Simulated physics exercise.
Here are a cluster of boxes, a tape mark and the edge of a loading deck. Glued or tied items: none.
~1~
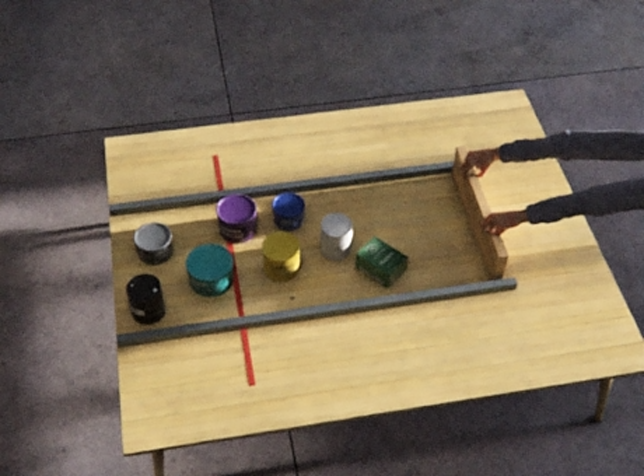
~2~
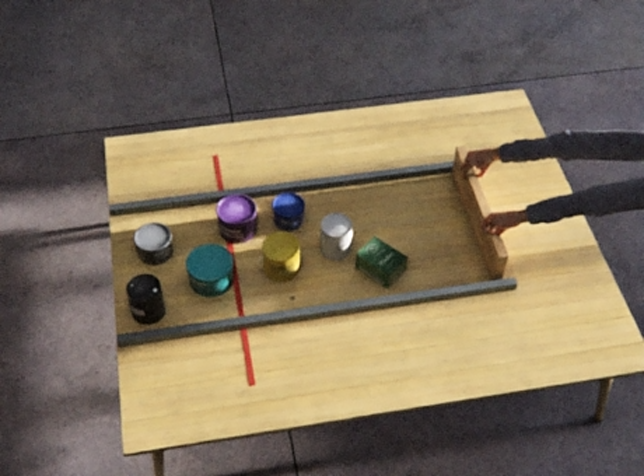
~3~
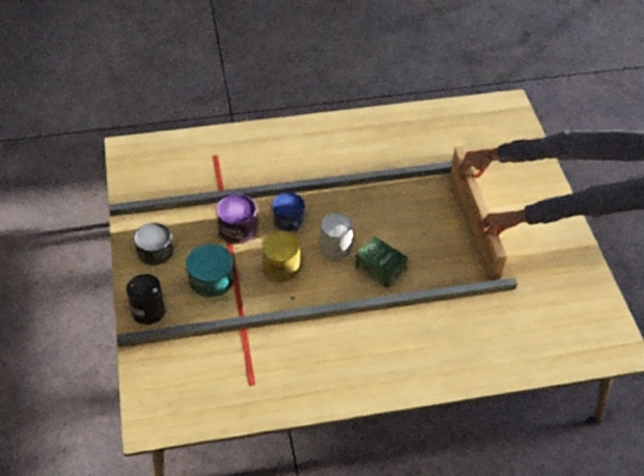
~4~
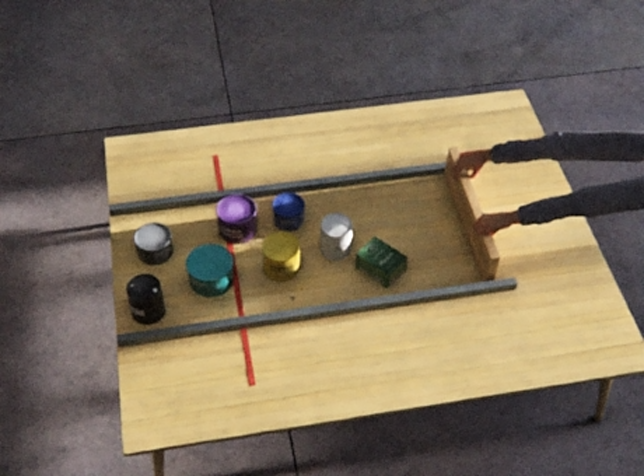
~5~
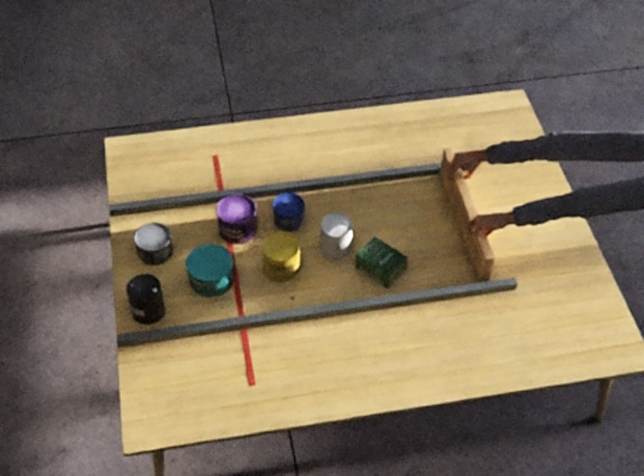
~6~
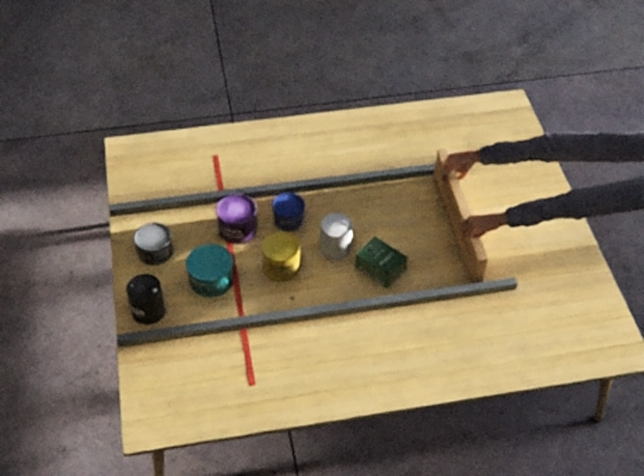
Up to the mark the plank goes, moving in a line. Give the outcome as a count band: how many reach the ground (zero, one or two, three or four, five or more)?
Zero reach the ground.
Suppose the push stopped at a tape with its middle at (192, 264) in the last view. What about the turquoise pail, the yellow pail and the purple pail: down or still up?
In the end the turquoise pail drops, the yellow pail keeps its place and the purple pail keeps its place.
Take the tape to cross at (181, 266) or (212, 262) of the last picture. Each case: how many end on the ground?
Counts per try: 2; 0.
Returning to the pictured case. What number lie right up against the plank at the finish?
Counting them up gives 3.
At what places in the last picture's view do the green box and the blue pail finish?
Positions - first (222, 287), then (211, 223).
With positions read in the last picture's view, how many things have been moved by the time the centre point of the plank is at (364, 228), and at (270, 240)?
The number moved is 1 and then 6.
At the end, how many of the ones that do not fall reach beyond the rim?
The total here is 0.
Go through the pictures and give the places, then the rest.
Black canister (146, 300); grey pail (154, 244); turquoise pail (211, 271); plank (478, 212); tape (232, 259), in the first picture.
Grey pail (154, 244); yellow pail (281, 257), in the second picture.
Turquoise pail (211, 271); purple pail (237, 219), in the third picture.
Black canister (146, 300); green box (381, 262), in the fourth picture.
Grey pail (154, 244); white canister (336, 237), in the fifth picture.
Black canister (146, 300); grey pail (154, 244); turquoise pail (211, 271); plank (459, 215); tape (232, 259), in the sixth picture.
A little later, none off yet; black canister at rest near (146, 300); grey pail at rest near (154, 244); turquoise pail at rest near (211, 271).
When it is over, the number that fall off is zero.
